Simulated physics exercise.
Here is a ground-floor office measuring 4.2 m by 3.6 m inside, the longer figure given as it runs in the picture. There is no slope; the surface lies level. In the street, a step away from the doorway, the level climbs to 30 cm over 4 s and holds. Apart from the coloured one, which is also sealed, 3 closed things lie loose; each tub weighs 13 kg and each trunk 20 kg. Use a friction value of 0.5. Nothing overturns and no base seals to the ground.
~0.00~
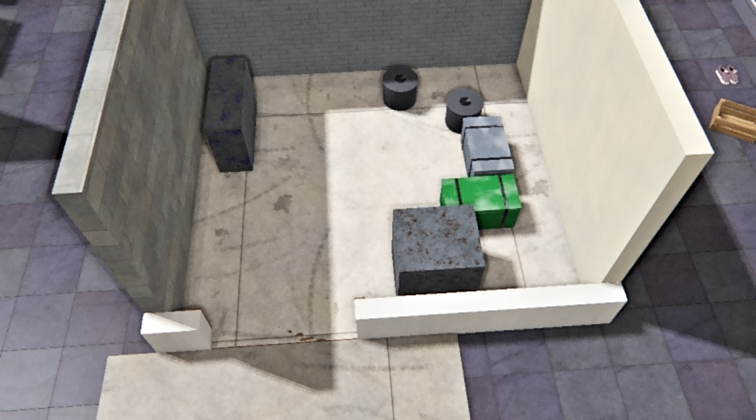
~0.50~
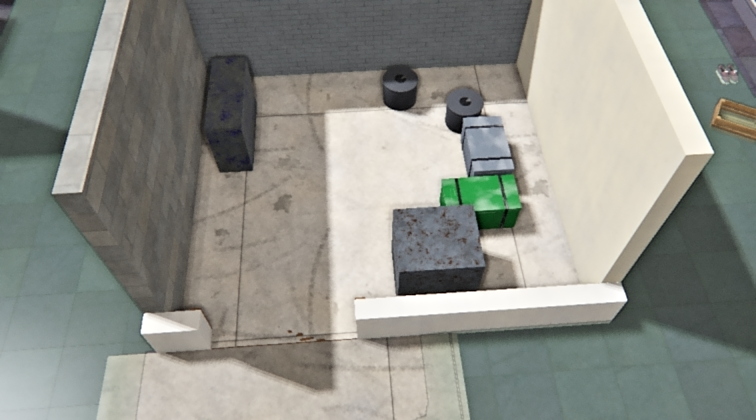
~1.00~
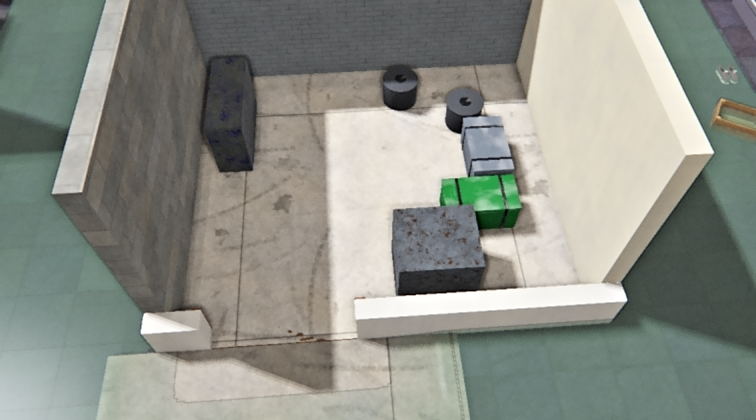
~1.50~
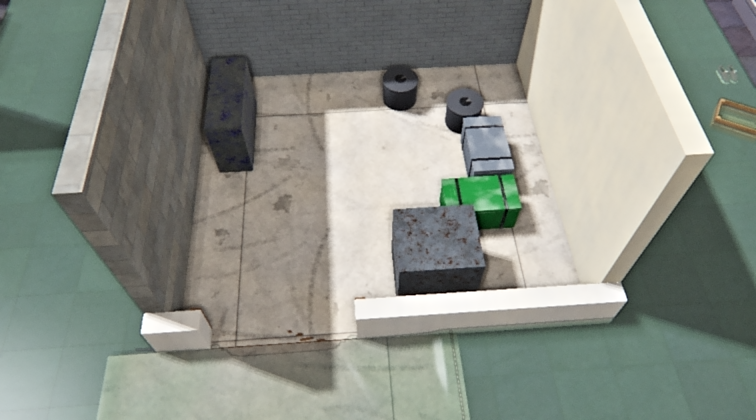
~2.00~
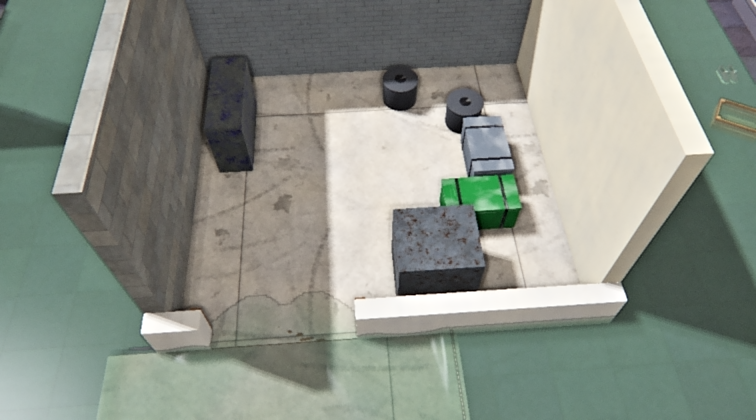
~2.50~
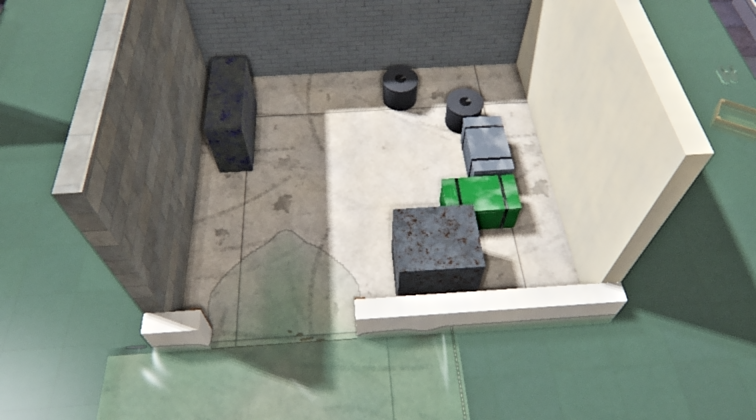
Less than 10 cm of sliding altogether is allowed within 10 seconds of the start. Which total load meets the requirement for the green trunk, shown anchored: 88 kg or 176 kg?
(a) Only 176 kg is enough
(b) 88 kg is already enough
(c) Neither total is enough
88 kg is already enough (b).
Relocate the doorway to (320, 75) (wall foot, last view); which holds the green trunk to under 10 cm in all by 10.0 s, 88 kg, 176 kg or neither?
If so, then the first option suffices.
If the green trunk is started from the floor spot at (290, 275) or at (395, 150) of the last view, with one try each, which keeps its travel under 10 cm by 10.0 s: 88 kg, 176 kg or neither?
Heavier load only; any load.
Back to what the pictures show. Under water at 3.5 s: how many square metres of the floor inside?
Roughly 4.5 m2 of it is wet.
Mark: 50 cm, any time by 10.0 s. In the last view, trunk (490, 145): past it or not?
It is less.
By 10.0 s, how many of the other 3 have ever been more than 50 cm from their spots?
2.
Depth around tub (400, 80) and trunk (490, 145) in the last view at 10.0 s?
I'd put it at 16 cm and 19 cm respectively.
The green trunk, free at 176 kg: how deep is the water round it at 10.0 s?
Close to 15 cm deep.
After 3.5 s the green trunk would be 0 cm from its start with 88 kg and 0 cm from its start with 176 kg; 0 cm of water round it then.
After 4.5 s the green trunk would be 0 cm from its start with 88 kg and 0 cm from its start with 176 kg; 1 cm of water round it then.
After 7.0 s the green trunk would be 0 cm from its start with 88 kg and 0 cm from its start with 176 kg; 2 cm of water round it then.
After 10.0 s the green trunk would be 0 cm from its start with 88 kg and 0 cm from its start with 176 kg; 15 cm of water round it then.
